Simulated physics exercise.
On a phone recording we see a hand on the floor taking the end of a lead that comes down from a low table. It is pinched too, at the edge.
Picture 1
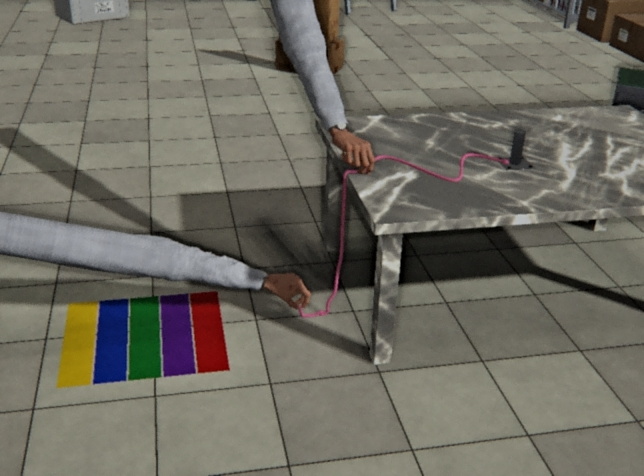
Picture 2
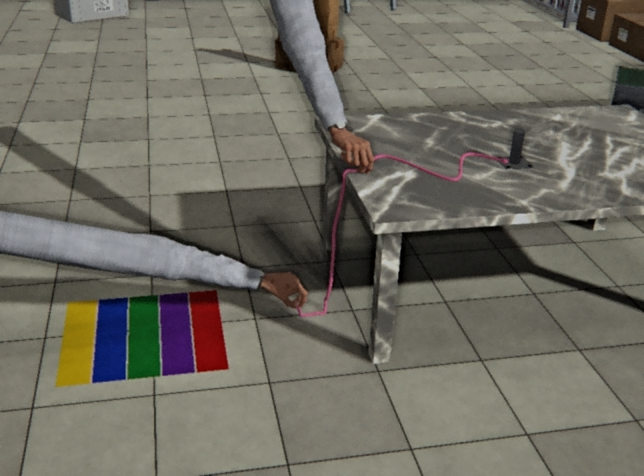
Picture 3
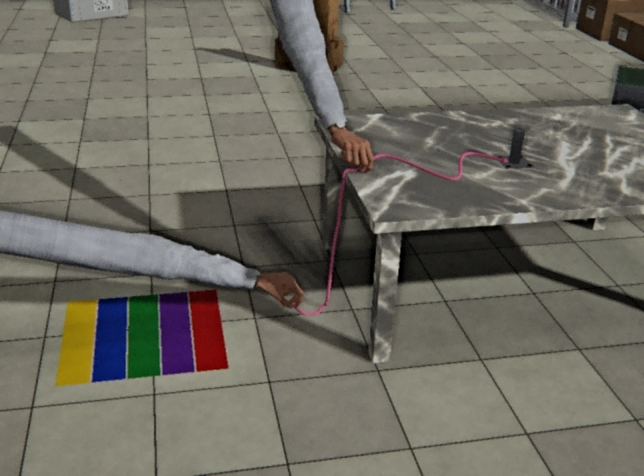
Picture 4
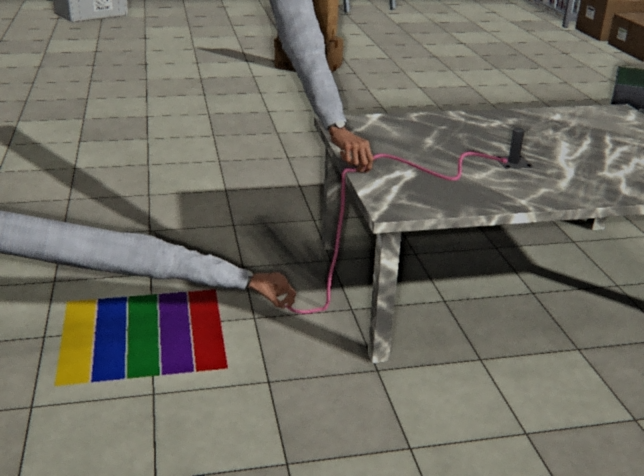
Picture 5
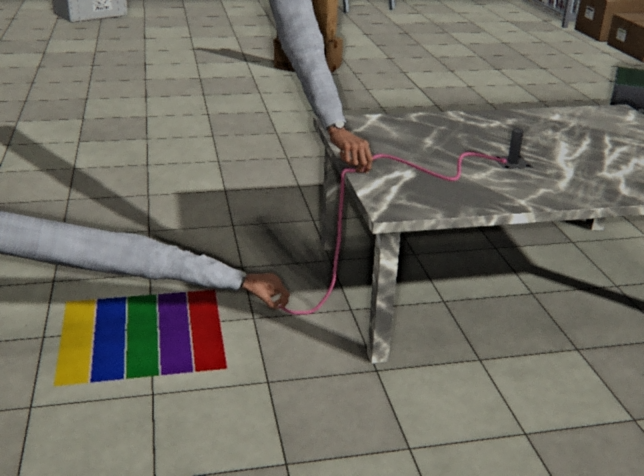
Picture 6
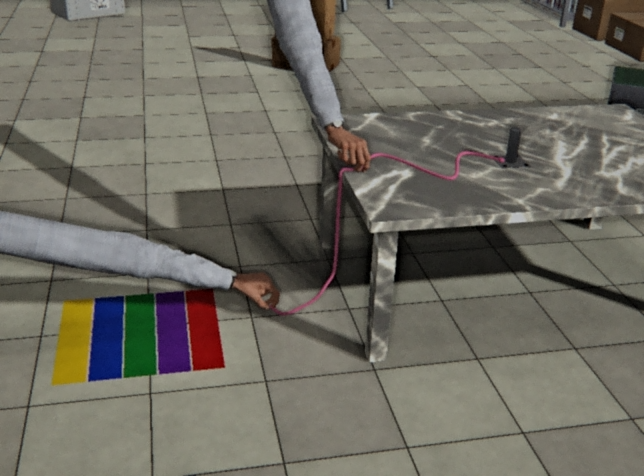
A hand near the floor draws a pink cord slowly left while another pinches it at the table's edge.
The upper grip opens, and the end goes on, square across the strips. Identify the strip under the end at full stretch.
Strip: Yellow.
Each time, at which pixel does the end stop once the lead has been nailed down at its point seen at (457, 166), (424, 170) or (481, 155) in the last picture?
First near (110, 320), then near (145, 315), then near (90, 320).
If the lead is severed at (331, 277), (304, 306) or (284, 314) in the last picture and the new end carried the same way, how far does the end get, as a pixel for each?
Close to (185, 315) first, close to (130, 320) next, and close to (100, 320) last.
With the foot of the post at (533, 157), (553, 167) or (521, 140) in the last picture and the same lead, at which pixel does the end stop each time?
Places per try: (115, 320); (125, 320); (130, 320).
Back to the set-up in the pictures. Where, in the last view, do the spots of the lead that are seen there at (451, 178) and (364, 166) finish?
Result - first point (398, 168), second point (284, 208).
A little later, end near (133, 318); over green.
Next, end near (97, 321); over blue.
When it is tight, end near (76, 323); over yellow. It gets as far as the yellow strip.
